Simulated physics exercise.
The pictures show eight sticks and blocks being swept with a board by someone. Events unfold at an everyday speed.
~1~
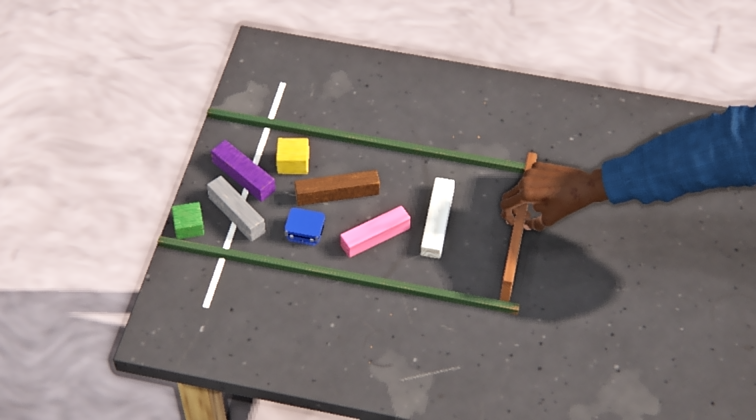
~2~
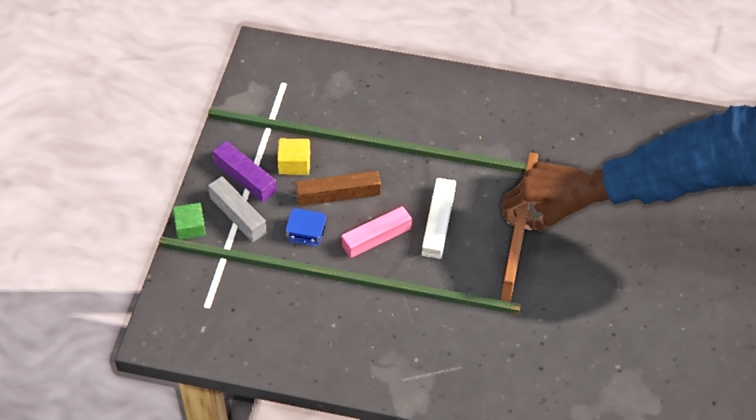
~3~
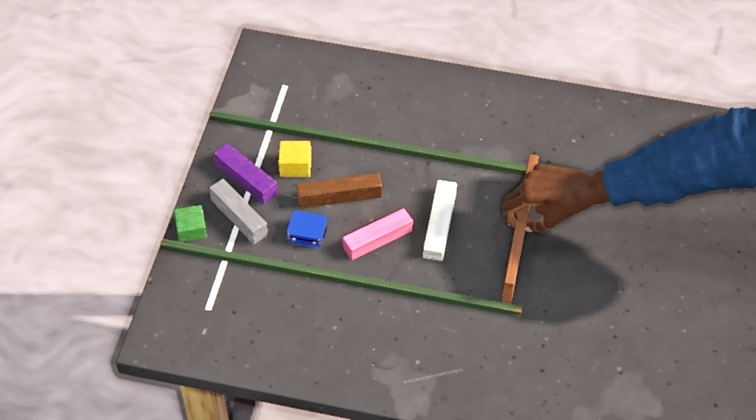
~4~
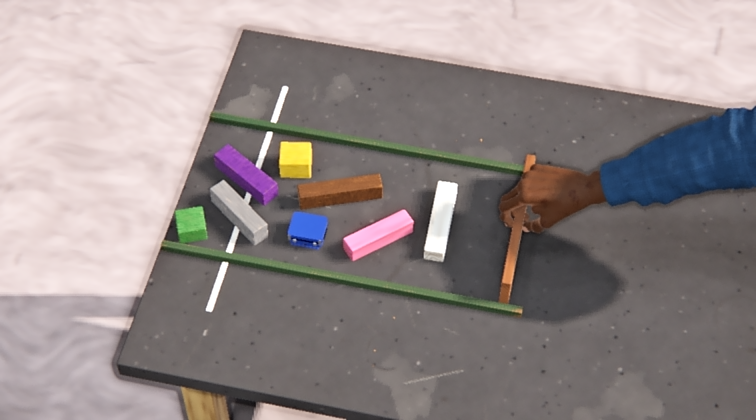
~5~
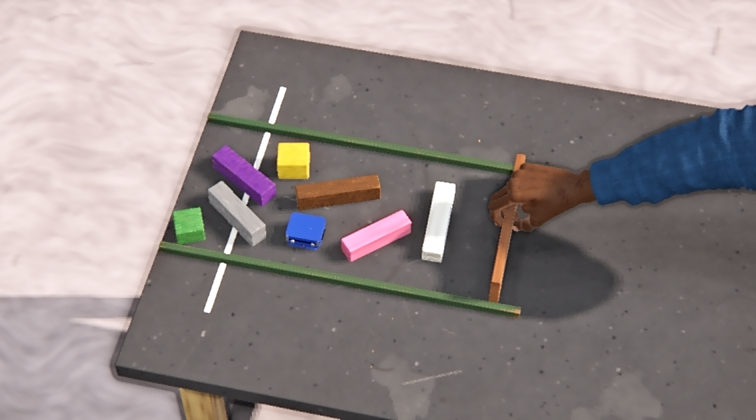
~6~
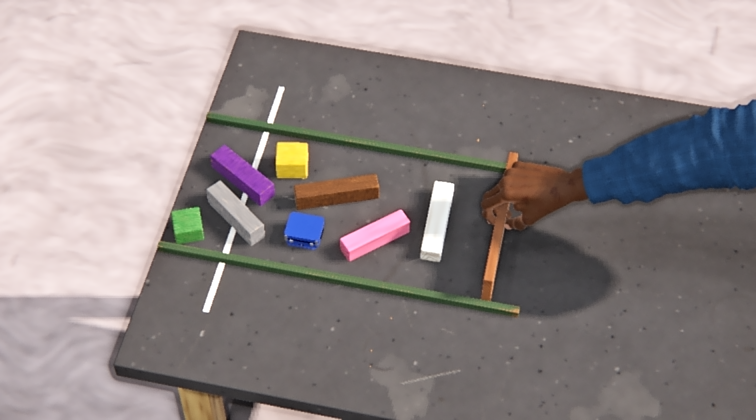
A hand in a blue sleeve grips a wooden board at the right of a dark tabletop, seen from above at a slant. Between two green rails lie purple, grey, green, yellow, brown, blue, pink and white pieces, with a white line crossing the left side. The view drifts very slightly, the pieces stay put among themselves, and the hand slides the board a little leftward.
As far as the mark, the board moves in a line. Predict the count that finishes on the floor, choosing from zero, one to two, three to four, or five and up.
The count on the floor is three to four.
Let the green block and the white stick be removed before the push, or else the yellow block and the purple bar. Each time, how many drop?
The number is 1 for the first case and 2 for the second.
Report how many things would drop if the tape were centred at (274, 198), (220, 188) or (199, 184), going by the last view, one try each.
Taken one after another, the numbers are 1, 5 and 6.
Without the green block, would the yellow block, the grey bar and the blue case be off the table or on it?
Yellow block still up, grey bar down, blue case still up.
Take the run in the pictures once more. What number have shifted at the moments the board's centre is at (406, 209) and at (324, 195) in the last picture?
Moved so far: 2, then 7.
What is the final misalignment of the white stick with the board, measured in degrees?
Near 0 degrees.
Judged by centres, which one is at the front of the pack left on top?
The blue case is foremost.
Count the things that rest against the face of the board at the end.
That comes to 2.
Soon after, none off yet; green block at rest near (188, 226); purple bar at rest near (242, 175); grey bar at rest near (236, 213).
Then, none off yet; green block moved about its own width near (164, 225); purple bar moved a little near (208, 158); grey bar moved about its own width near (185, 211).
At rest, the number that fall off is three or four; fallen, grey bar, purple bar and green block.
